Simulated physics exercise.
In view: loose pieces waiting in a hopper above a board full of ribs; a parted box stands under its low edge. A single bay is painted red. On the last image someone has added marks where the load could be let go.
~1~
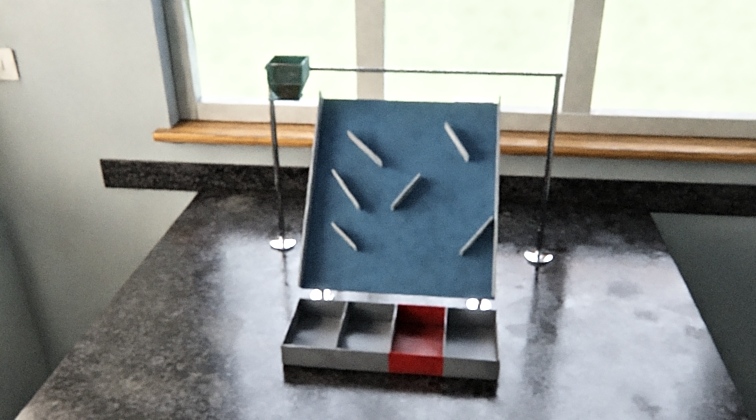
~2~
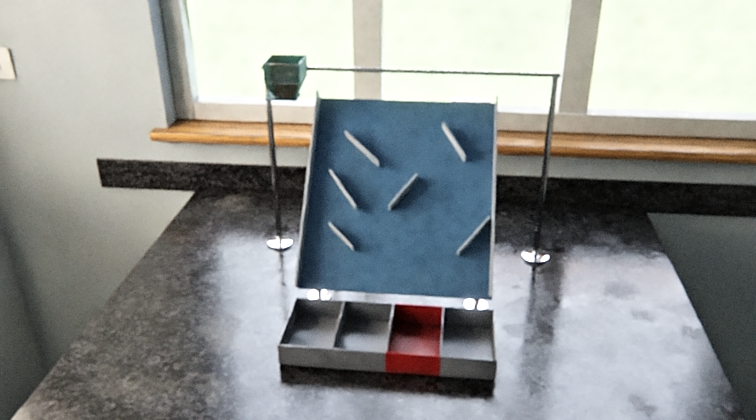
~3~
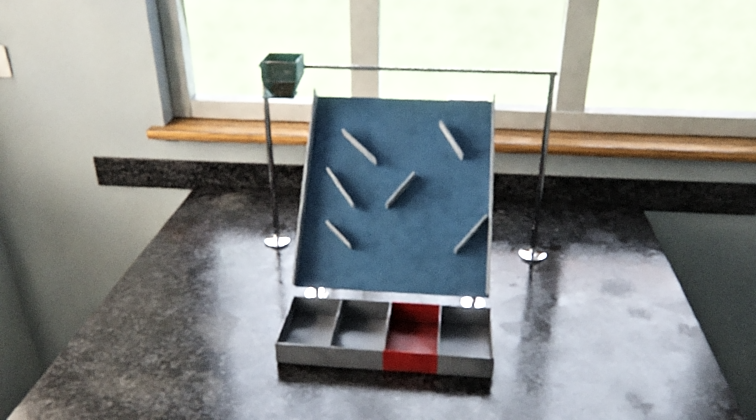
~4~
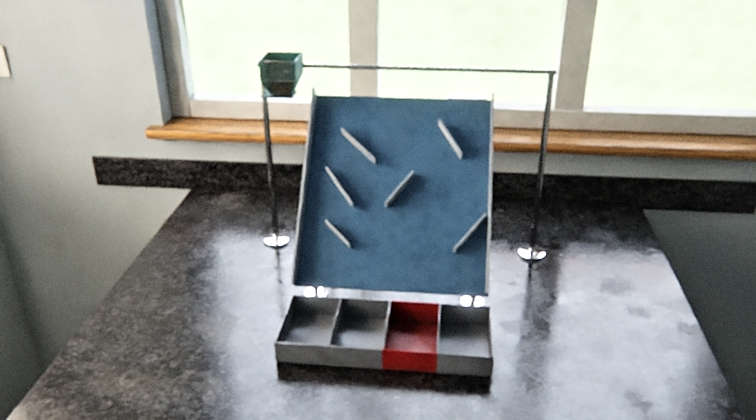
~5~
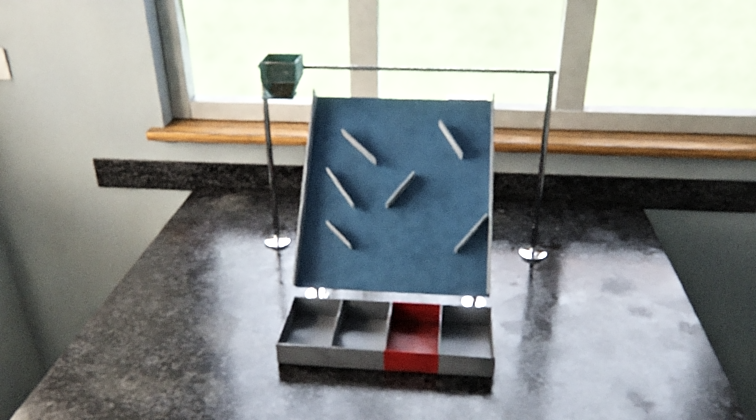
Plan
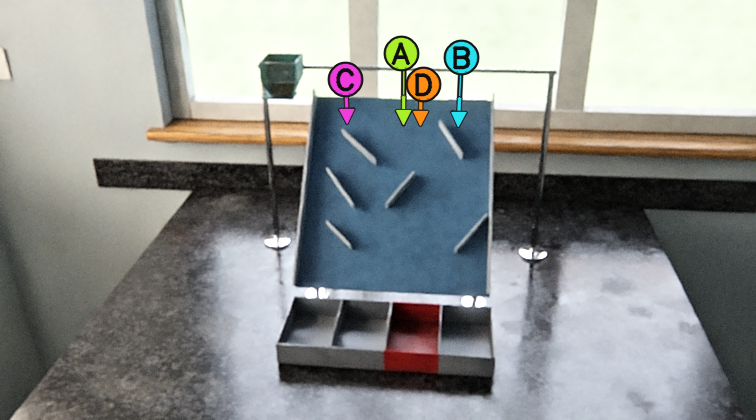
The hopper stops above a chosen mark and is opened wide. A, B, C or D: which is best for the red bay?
I would pick mark B.
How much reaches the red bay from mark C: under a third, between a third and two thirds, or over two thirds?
It is under a third.
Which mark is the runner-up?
D it is.
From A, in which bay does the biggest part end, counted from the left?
It is the second one.
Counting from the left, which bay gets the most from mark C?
It is the second one.
On the marked copy, mark A meets the board at (403, 119); mark B meets the board at (458, 121); mark C meets the board at (347, 118); mark D meets the board at (420, 120).
If A is chosen, a small share in the red bay, the bulk in other bays.
If B is chosen, all but a few in the red bay, a small share held on the board.
If C is chosen, none at all in the red bay, all but a few in other bays, a small share outside the box.
If D is chosen, close to a third in the red bay, close to two thirds in other bays, only a few outside the box.
